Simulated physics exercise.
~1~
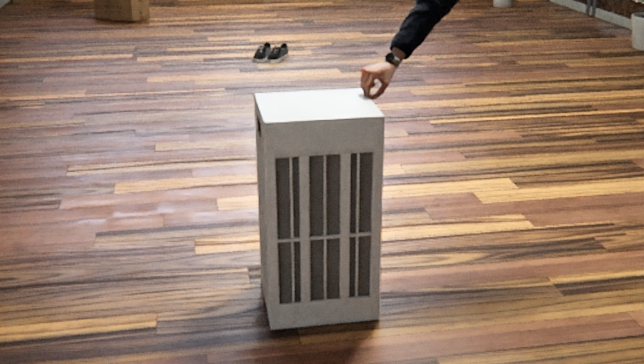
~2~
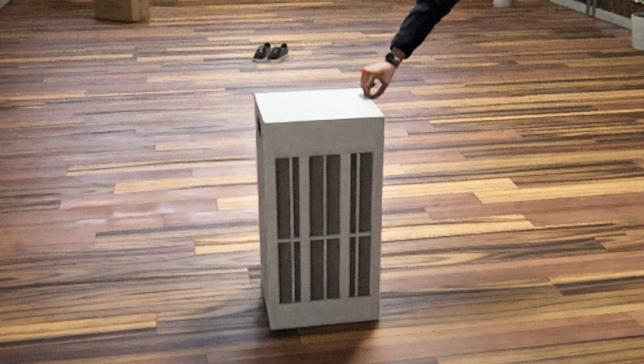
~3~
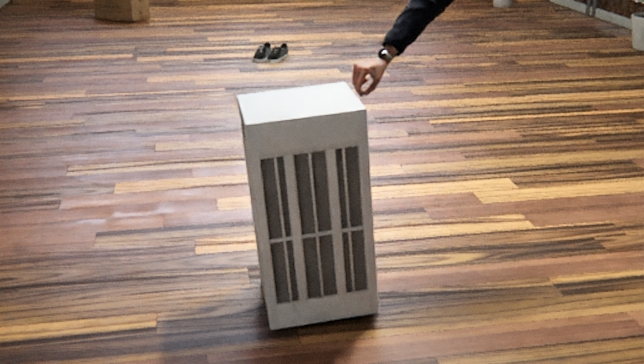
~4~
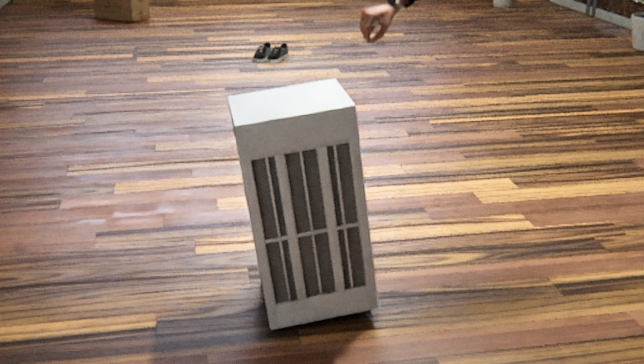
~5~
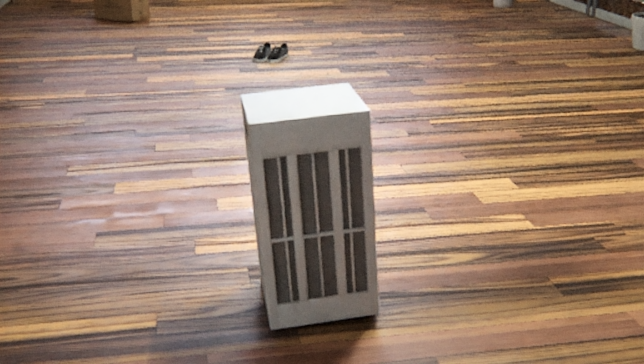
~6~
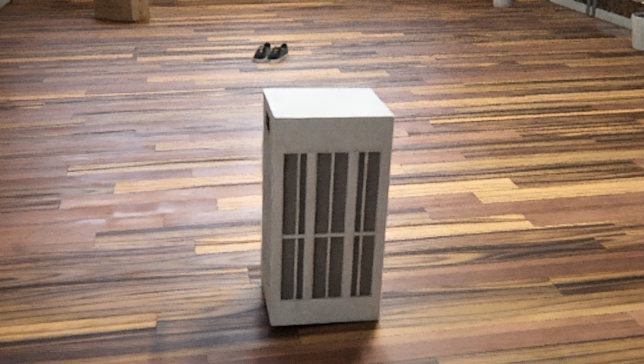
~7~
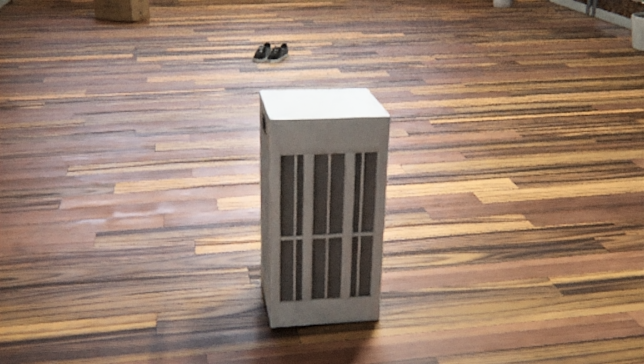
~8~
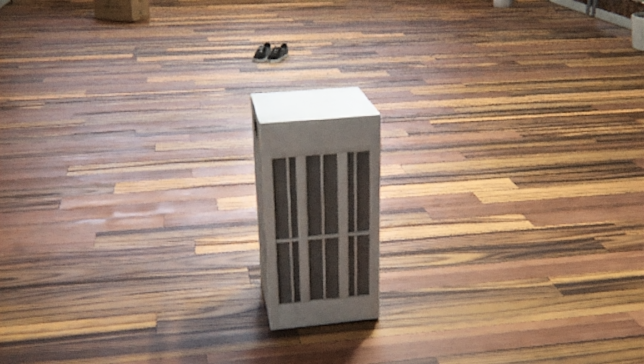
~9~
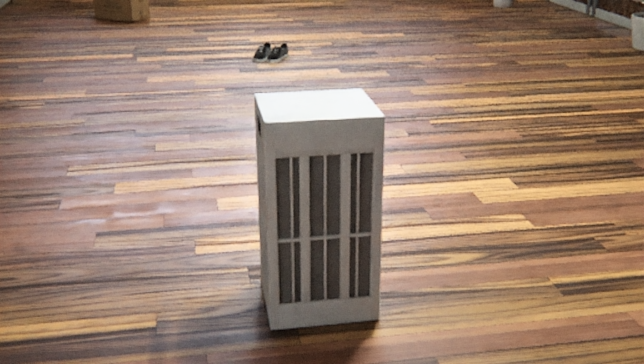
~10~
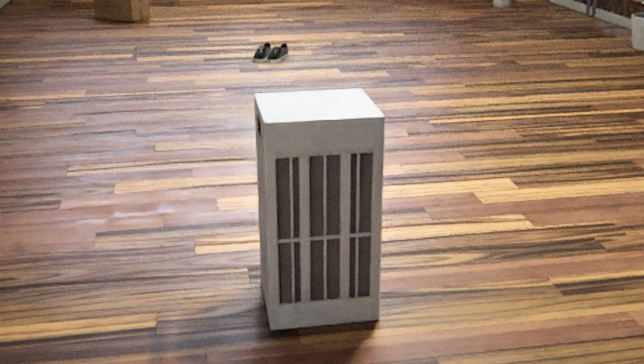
The clip opens on a tall, pale crate with slatted dark panels standing on a striped wooden floor, with a pair of dark shoes lying behind it. A hand wearing a watch reaches in from the upper right and touches the crate's top right edge. The crate tips to the left, and the hand lets go and draws back out of view. After leaning a little farther, the crate swings back to the right, passing slightly beyond upright. It rocks gently left again in a smaller sway, then settles and stands still on its base.
